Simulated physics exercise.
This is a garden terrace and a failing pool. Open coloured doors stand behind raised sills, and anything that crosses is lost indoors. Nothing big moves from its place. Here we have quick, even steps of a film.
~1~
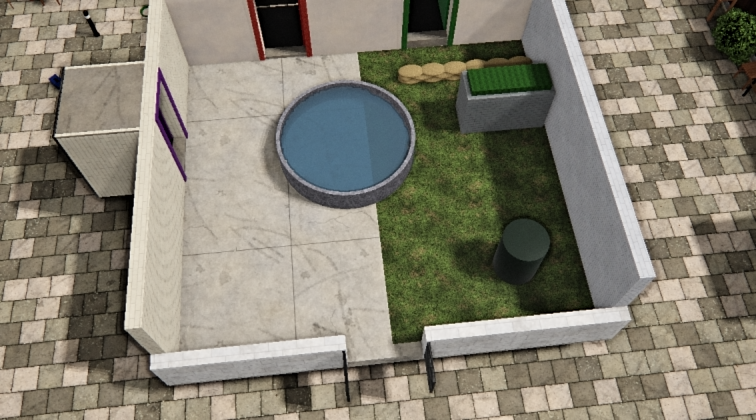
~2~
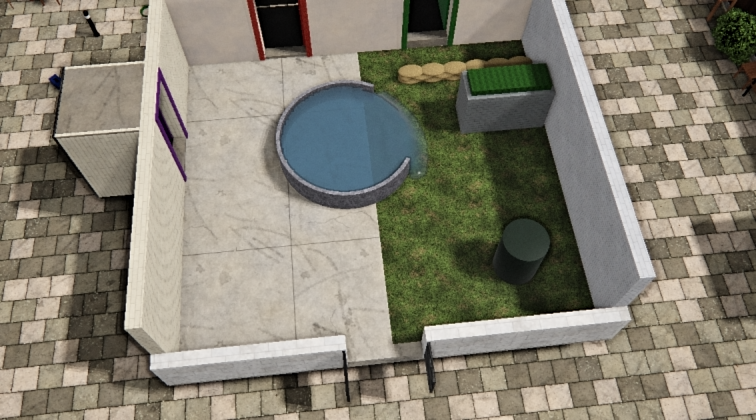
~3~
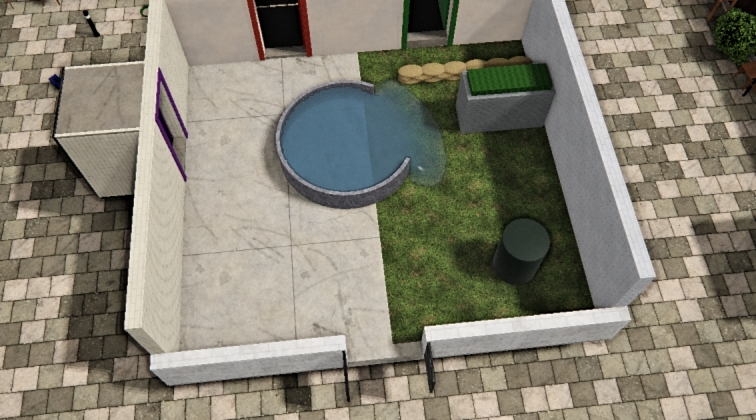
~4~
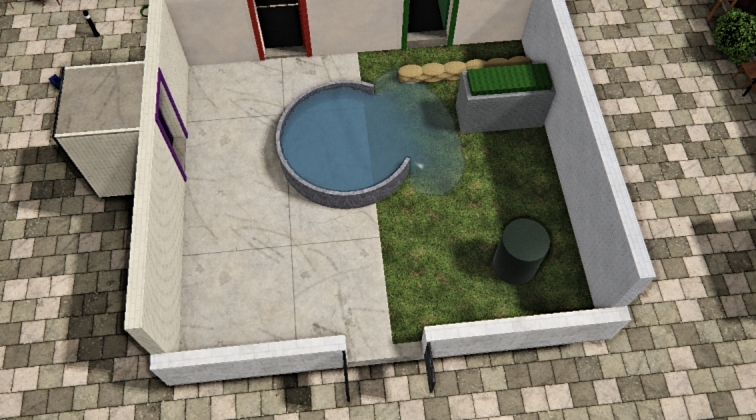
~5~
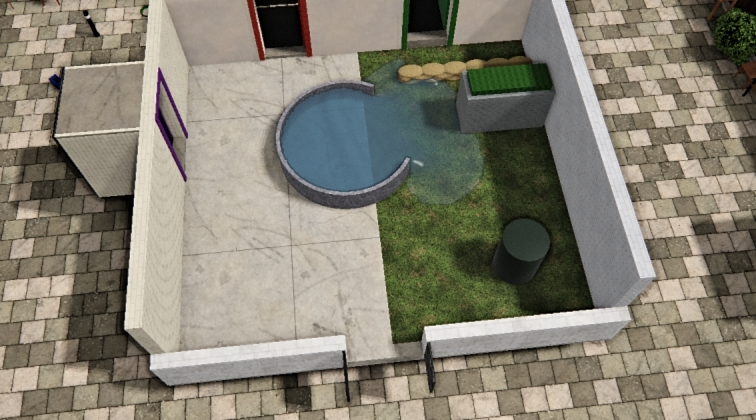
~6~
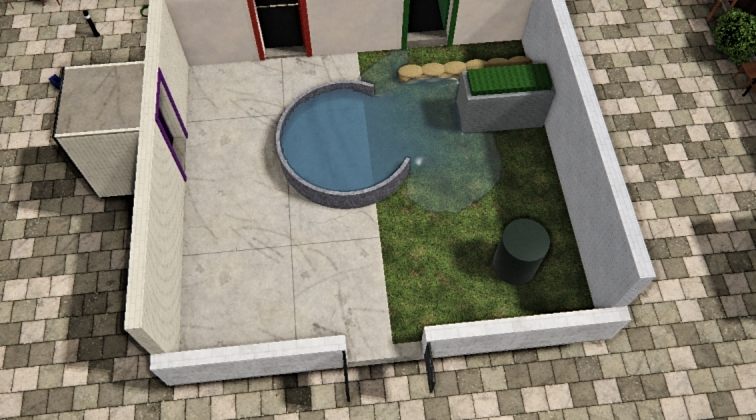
On a walled garden terrace with open red and green doors, a round pool stands full and still, then its right side opens and water pours out, spreading across the grass toward the stepping stones and green-topped block.
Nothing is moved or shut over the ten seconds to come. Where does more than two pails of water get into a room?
My prediction: The green door will not top two buckets, the purple door will not top two buckets, the red door will not top two buckets.
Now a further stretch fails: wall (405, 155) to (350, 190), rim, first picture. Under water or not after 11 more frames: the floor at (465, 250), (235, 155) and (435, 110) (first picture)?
In turn: Wet, free of water, dry.
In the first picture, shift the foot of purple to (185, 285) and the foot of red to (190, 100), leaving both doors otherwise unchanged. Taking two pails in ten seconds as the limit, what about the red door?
Well, in that case the red comes up short.
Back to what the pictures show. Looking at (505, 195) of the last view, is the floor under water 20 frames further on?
By then I'd expect it to be inundated.
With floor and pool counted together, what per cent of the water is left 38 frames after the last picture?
My reckoning gives about 100 %.
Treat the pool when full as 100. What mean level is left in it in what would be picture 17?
I'd say around 50 per cent.
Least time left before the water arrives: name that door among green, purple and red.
That would be the one in green.
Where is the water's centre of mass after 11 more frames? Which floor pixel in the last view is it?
Centre point: Around (403, 138).
A moment on, water covers 20 % of the floor; the green door wet at the sill, nothing in, the purple door not reached, the red door not reached.
Next, water covers 25 % of the floor; the green door wet at the sill, nothing in, the purple door not reached, the red door not reached.
Then, water covers 35 % of the floor; the green door wet at the sill, nothing in, the purple door not reached, the red door not reached.
Later, water covers 60 % of the floor; the green door wet at the sill, nothing in, the purple door not reached, the red door wet at the sill, nothing in.
In the end, water covers 85 % of the floor; the green door wet at the sill, nothing in, the purple door wet at the sill, nothing in, the red door wet at the sill, nothing in.
